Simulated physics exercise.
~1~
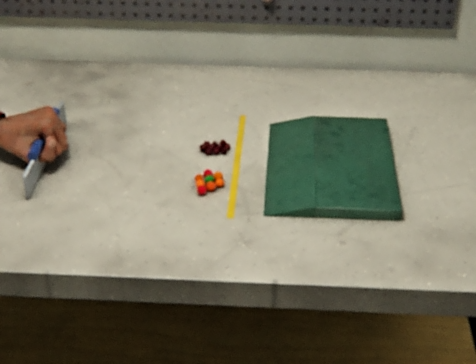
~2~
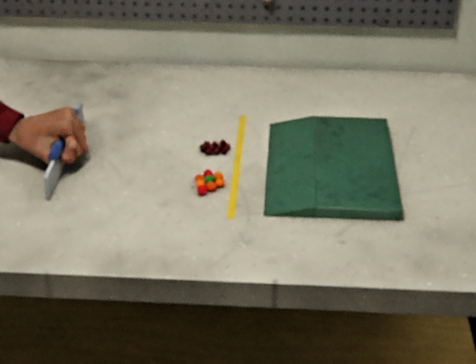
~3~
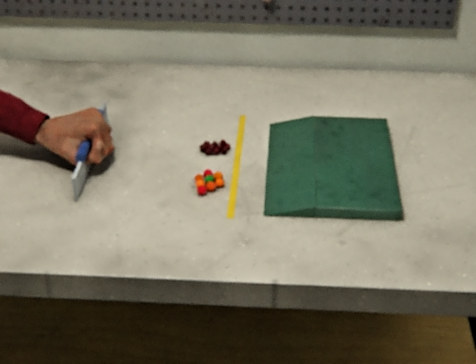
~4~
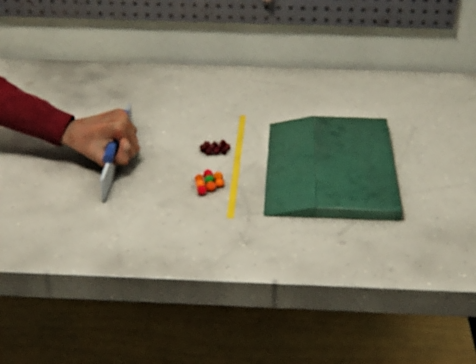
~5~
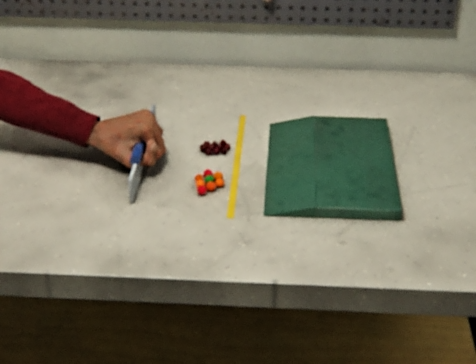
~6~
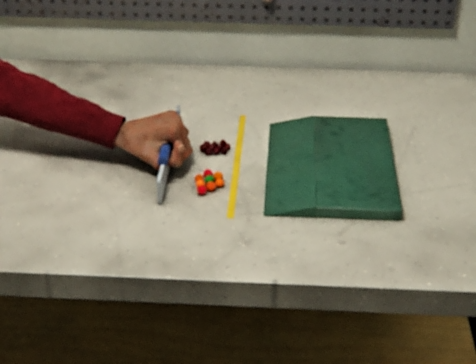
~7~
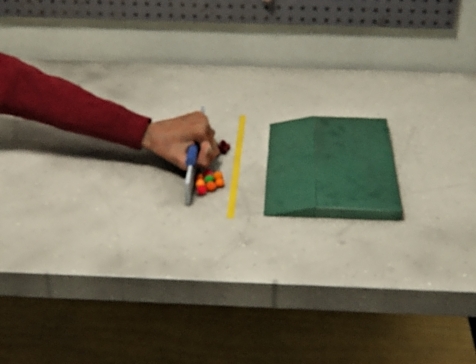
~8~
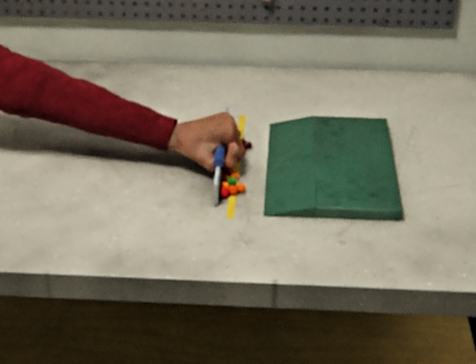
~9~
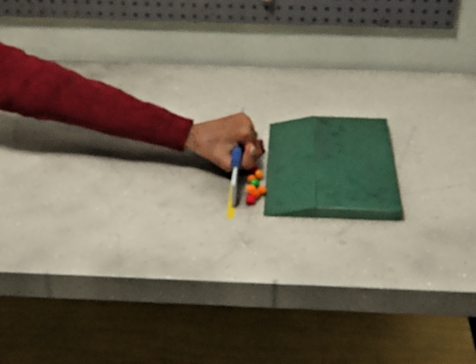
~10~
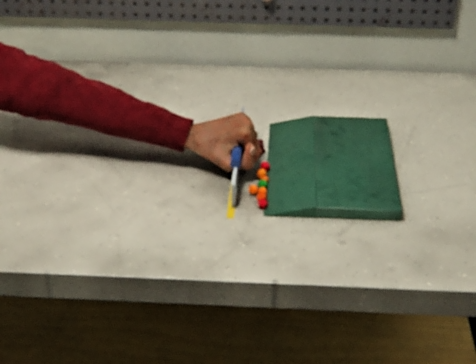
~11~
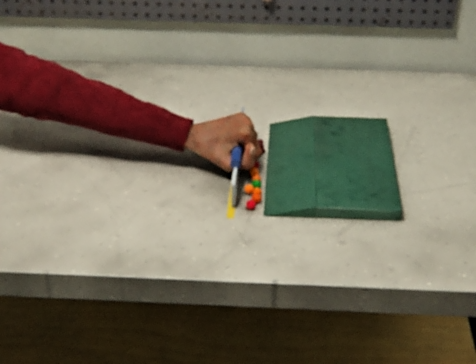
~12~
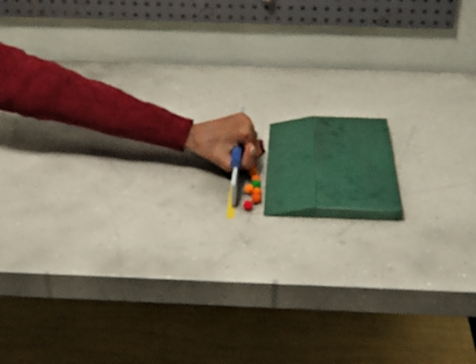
Hand with a scraper sweeping two small piles rightward across yellow tape, stopping there, the loose pieces resting short of a green ramp.
